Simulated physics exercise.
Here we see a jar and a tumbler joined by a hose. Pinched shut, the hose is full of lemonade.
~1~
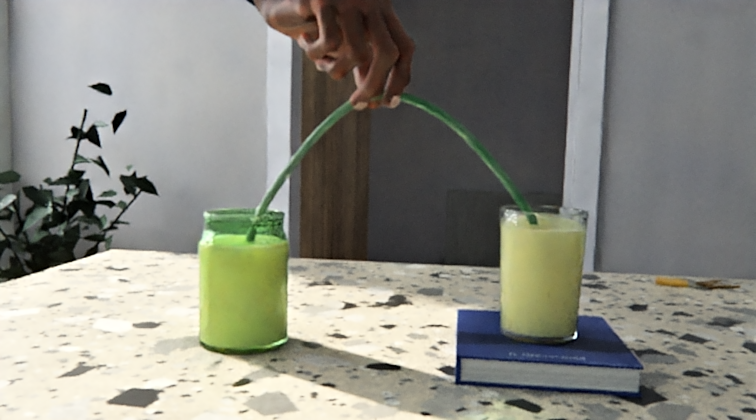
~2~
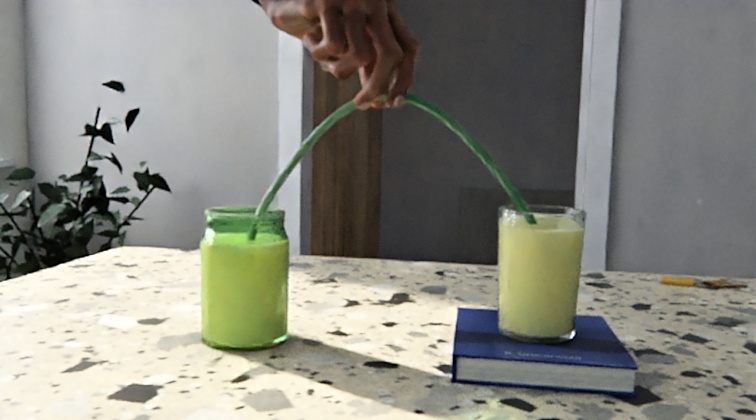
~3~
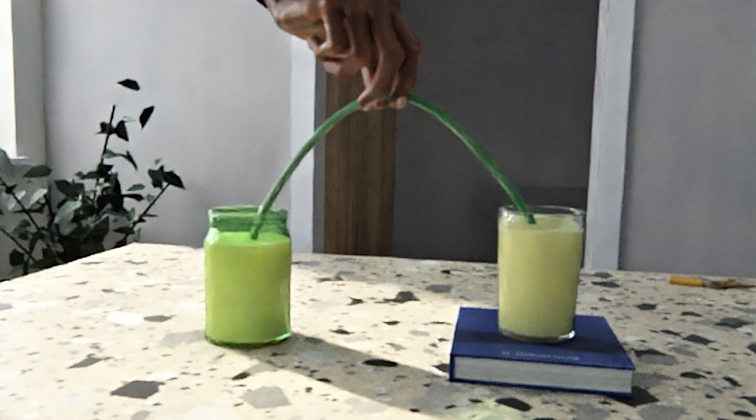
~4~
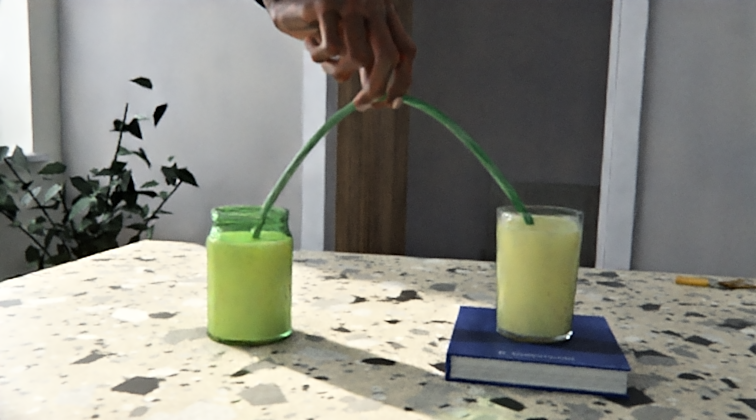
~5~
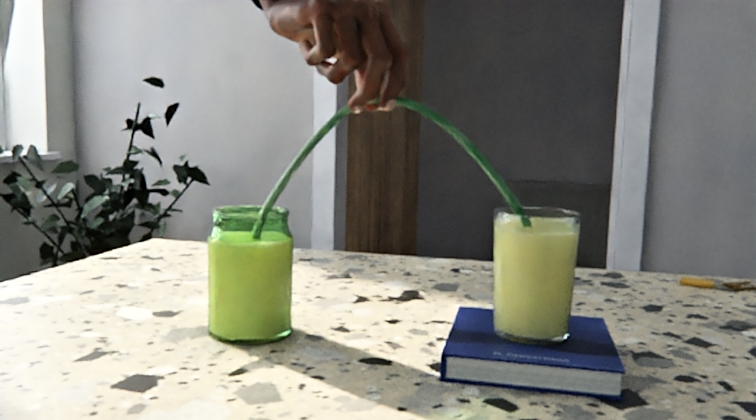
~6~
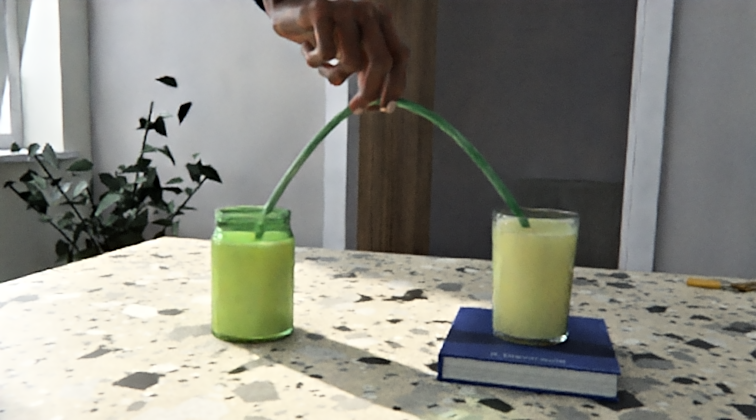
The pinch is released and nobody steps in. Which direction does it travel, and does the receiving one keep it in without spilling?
Flow - leftward, taker - no spill.
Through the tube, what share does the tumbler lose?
15 %, by my reckoning.
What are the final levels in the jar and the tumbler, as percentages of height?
85 % and 75 %.
A moment on, the jar is about three quarters full; the tumbler is about three quarters full.
Further on, the jar is nearly full; the tumbler is about three quarters full.
When it is over, the jar is nearly full; the tumbler is about three quarters full; the two surfaces are level.
